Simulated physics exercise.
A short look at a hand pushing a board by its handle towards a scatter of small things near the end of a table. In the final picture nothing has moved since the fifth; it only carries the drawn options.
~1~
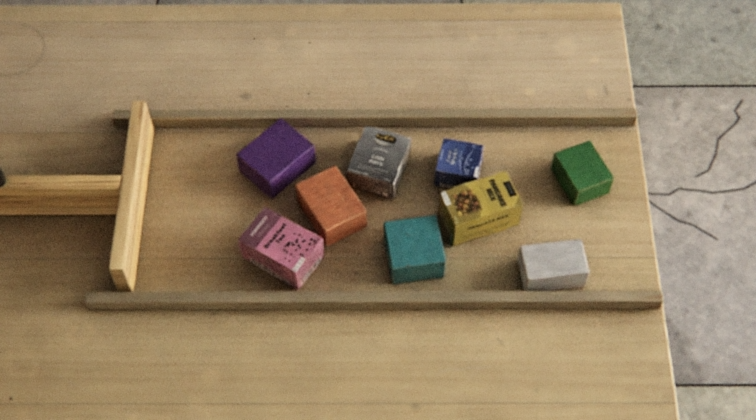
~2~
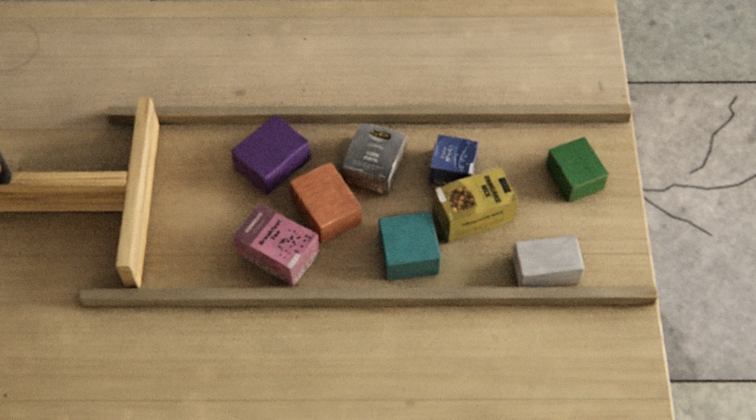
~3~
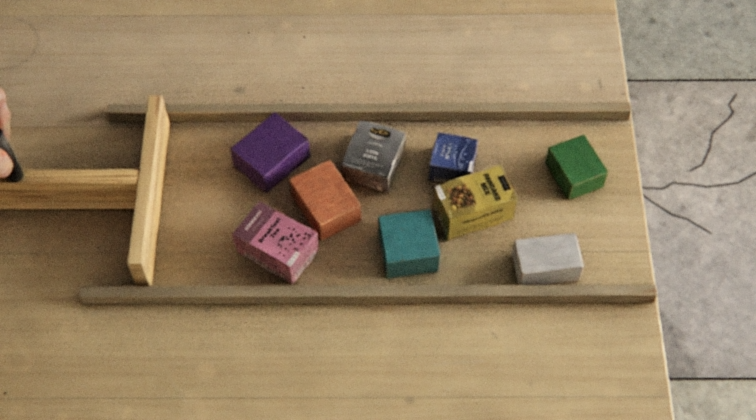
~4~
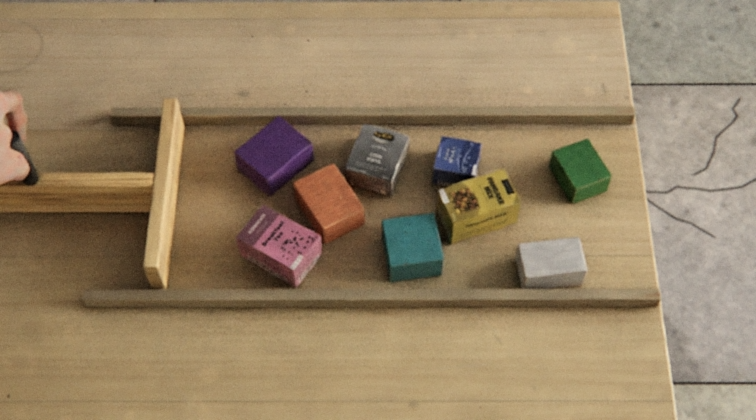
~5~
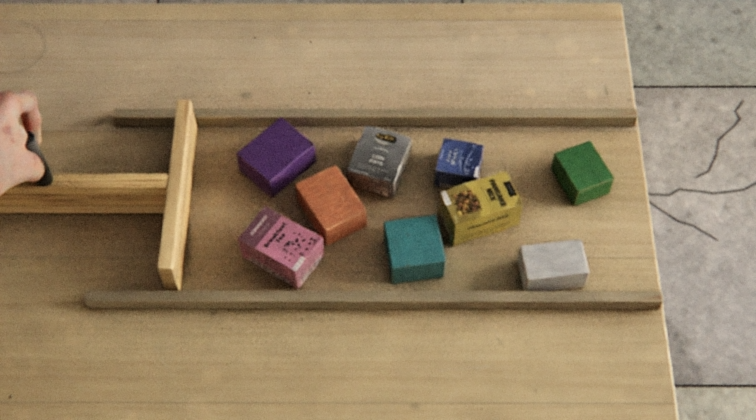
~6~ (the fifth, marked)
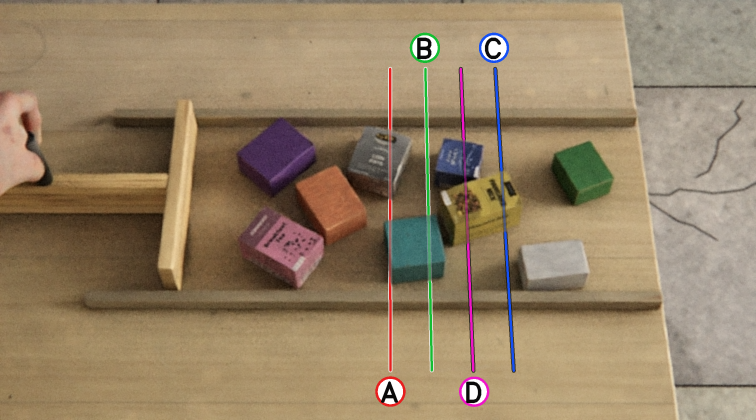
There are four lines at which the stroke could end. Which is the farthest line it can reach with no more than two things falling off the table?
It should halt at C.
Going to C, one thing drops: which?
The green block goes over.
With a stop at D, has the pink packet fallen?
No.
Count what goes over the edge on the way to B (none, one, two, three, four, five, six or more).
The count is none.
On the marked copy, A at (390, 208); B at (428, 208); C at (504, 208); D at (467, 208).
With C. Early on, board (293, 180); purple block (340, 149); pink packet (342, 252).
Further on, board (412, 180); green block (589, 174); blue box (539, 160).
At the end, board (501, 180); green block over the edge; white block (644, 270); one fallen.
As for the rest, A is within the limit but short; B is within the limit but short; D is within the limit but short.
